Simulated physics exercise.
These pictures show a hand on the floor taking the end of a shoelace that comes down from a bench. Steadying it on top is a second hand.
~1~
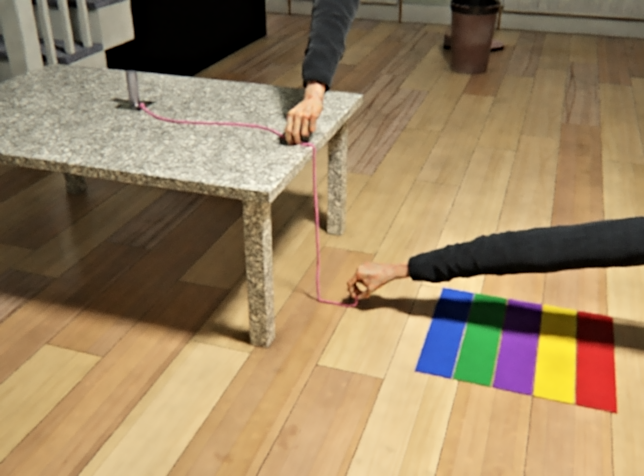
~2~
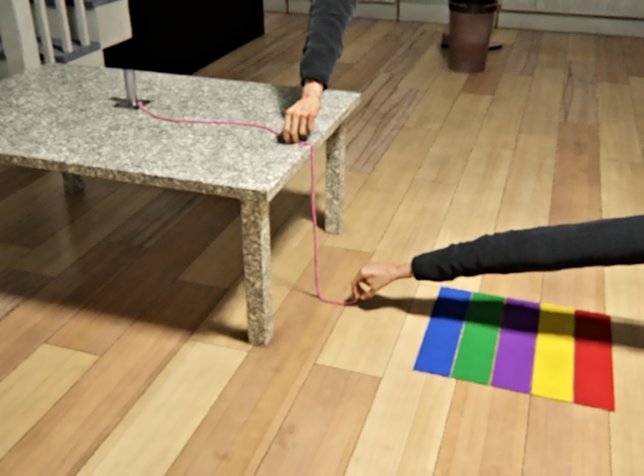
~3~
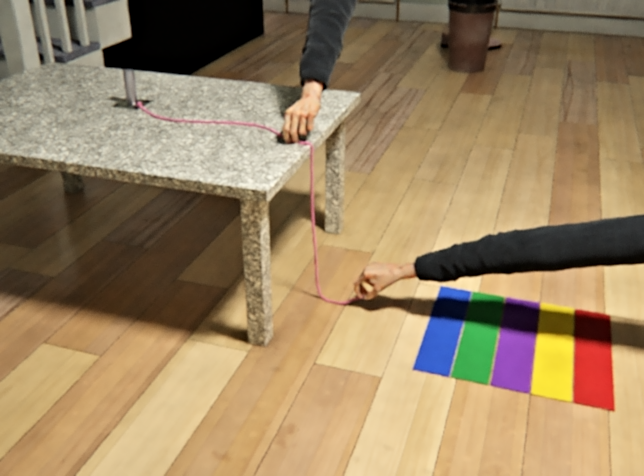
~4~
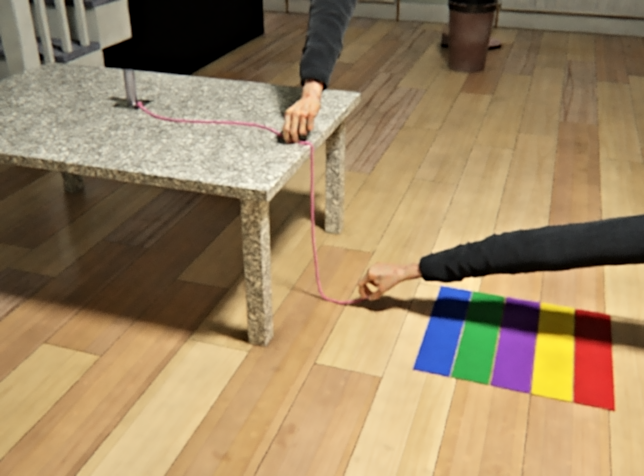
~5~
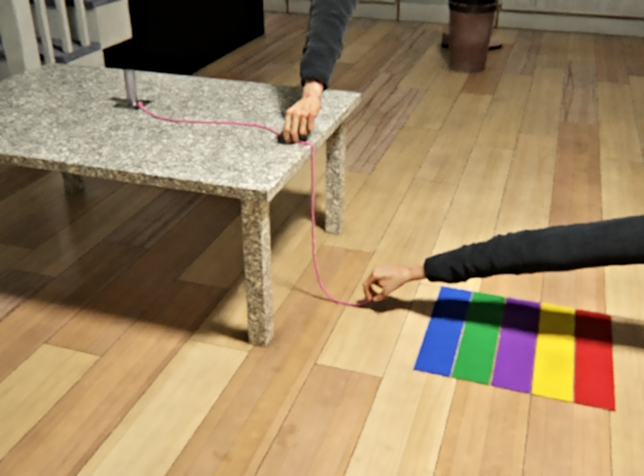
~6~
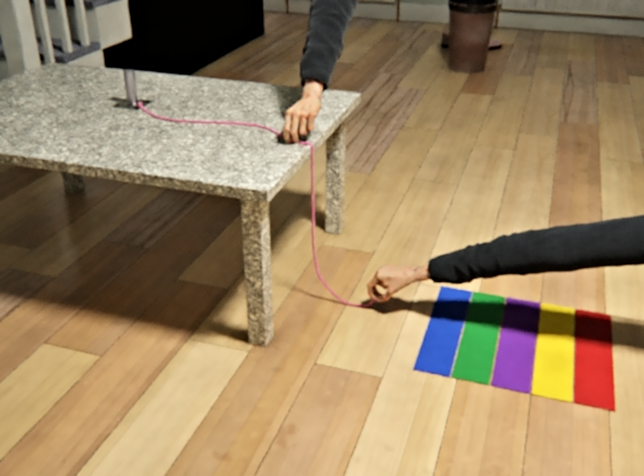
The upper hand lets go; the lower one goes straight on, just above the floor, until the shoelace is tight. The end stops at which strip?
At the green strip.
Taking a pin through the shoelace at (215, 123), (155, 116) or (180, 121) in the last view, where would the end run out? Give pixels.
In that order: (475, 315), (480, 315) and (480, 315).
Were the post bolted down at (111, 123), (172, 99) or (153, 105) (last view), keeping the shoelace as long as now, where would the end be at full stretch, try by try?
Try by try, around (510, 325), (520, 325) and (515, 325).
Early on, end near (424, 307); short of the strips.
Midway, end near (464, 314); over blue.
At the end of the slack, end near (488, 319); over green. Over green.
